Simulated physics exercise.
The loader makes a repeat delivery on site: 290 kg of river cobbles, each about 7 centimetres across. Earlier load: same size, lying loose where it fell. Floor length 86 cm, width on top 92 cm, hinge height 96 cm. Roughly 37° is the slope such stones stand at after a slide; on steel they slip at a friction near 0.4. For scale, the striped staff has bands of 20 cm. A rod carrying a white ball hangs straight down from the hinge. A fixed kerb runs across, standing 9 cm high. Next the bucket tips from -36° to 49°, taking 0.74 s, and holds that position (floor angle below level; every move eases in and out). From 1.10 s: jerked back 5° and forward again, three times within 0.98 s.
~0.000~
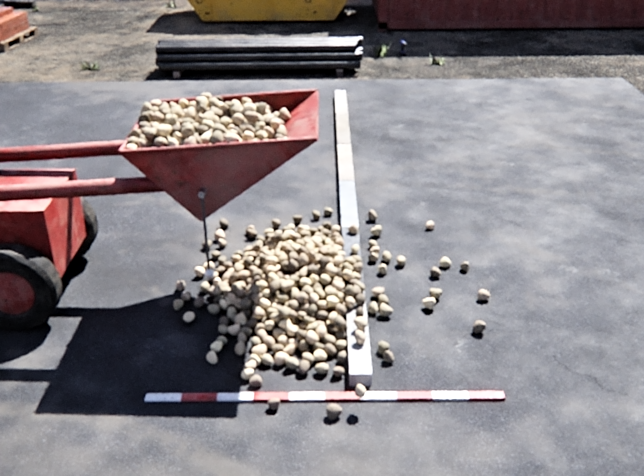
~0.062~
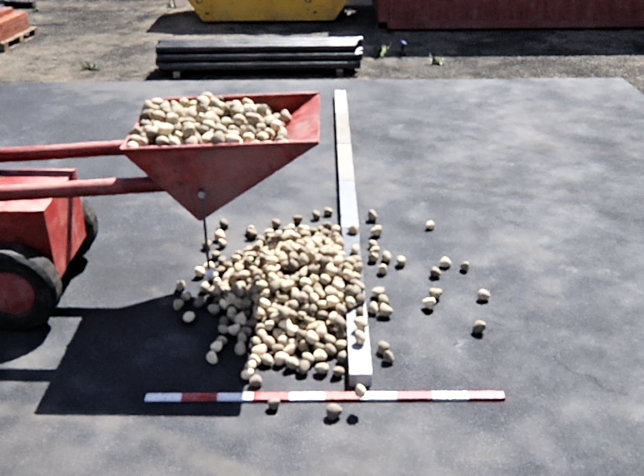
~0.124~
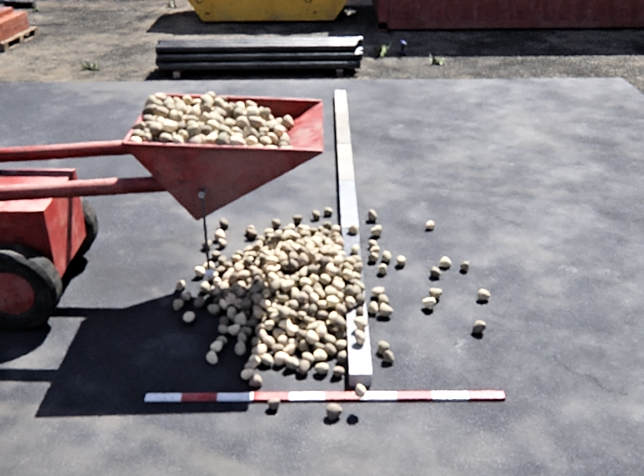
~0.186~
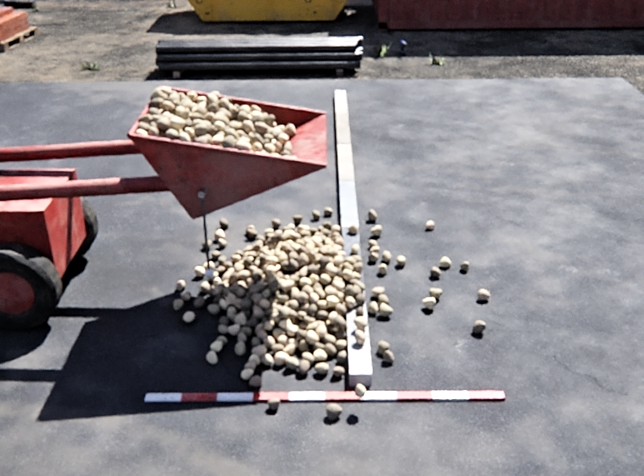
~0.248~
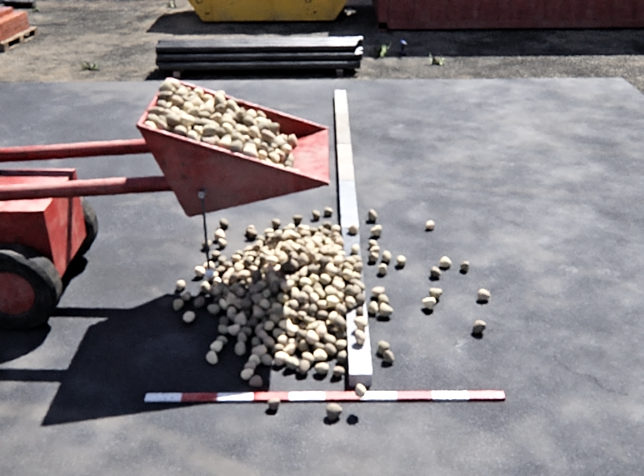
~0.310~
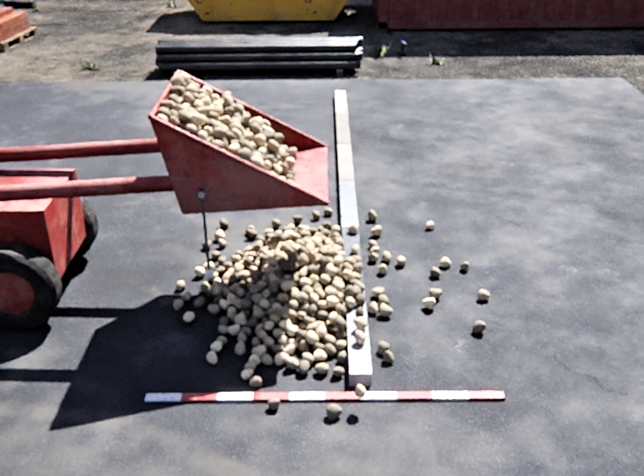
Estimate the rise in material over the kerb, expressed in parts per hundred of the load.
Close to 29 parts in a hundred.
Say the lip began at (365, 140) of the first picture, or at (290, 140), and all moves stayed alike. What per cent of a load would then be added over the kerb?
Near 70 per cent from the first place, 15 from the second.
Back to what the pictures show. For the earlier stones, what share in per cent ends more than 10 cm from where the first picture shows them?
Roughly 10 % of them.
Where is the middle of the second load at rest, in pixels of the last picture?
Their centre rests close to (324, 267).
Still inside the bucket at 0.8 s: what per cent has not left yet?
Close to 60 in a hundred is still held.
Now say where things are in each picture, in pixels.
In the first picture, lip at (317, 139), floor tilted -36°, highest stones at (206, 107). The earlier load is highest near (304, 260), 24 cm above ground level, 96 % on this side of the kerb, 4 % over the kerb.
In the second picture, lip at (318, 143), floor tilted -34°, highest stones at (184, 108); the stones move at 0.2 m/s on average.
In the third picture, the bucket is at -30°, its lip at (322, 152); the top of the load is at (174, 108); the stones move at 0.4 m/s on average.
In the fourth picture, the bucket is at -23°, its lip at (326, 166); the top of the load is at (166, 101); the stones move at 0.5 m/s on average.
In the fifth picture, the bucket is at -14°, its lip at (329, 184); the top of the load is at (173, 94); the stones move at 0.6 m/s on average.
In the sixth picture, lip at (328, 204), floor tilted -4°, highest stones at (183, 88); the stones move at 0.7 m/s on average.
After 0.6 s the floor is at 35°; in per cent of one load, 100 in the bucket, 96 on this side of the kerb, 4 over the kerb; the foremost stones are at (450, 279).
After 0.8 s the floor is at 49°; in per cent of one load, 59 in the bucket, 137 on this side of the kerb, 4 over the kerb; the foremost stones are at (450, 279).
After 2.5 s the floor is at 49°; in per cent of one load, 0 in the bucket, 167 on this side of the kerb, 33 over the kerb; the foremost stones are at (551, 277).
After 4.9 s the floor is at 49°; in per cent of one load, 0 in the bucket, 167 on this side of the kerb, 33 over the kerb; the foremost stones are at (551, 277). Net gain over the kerb, 29.
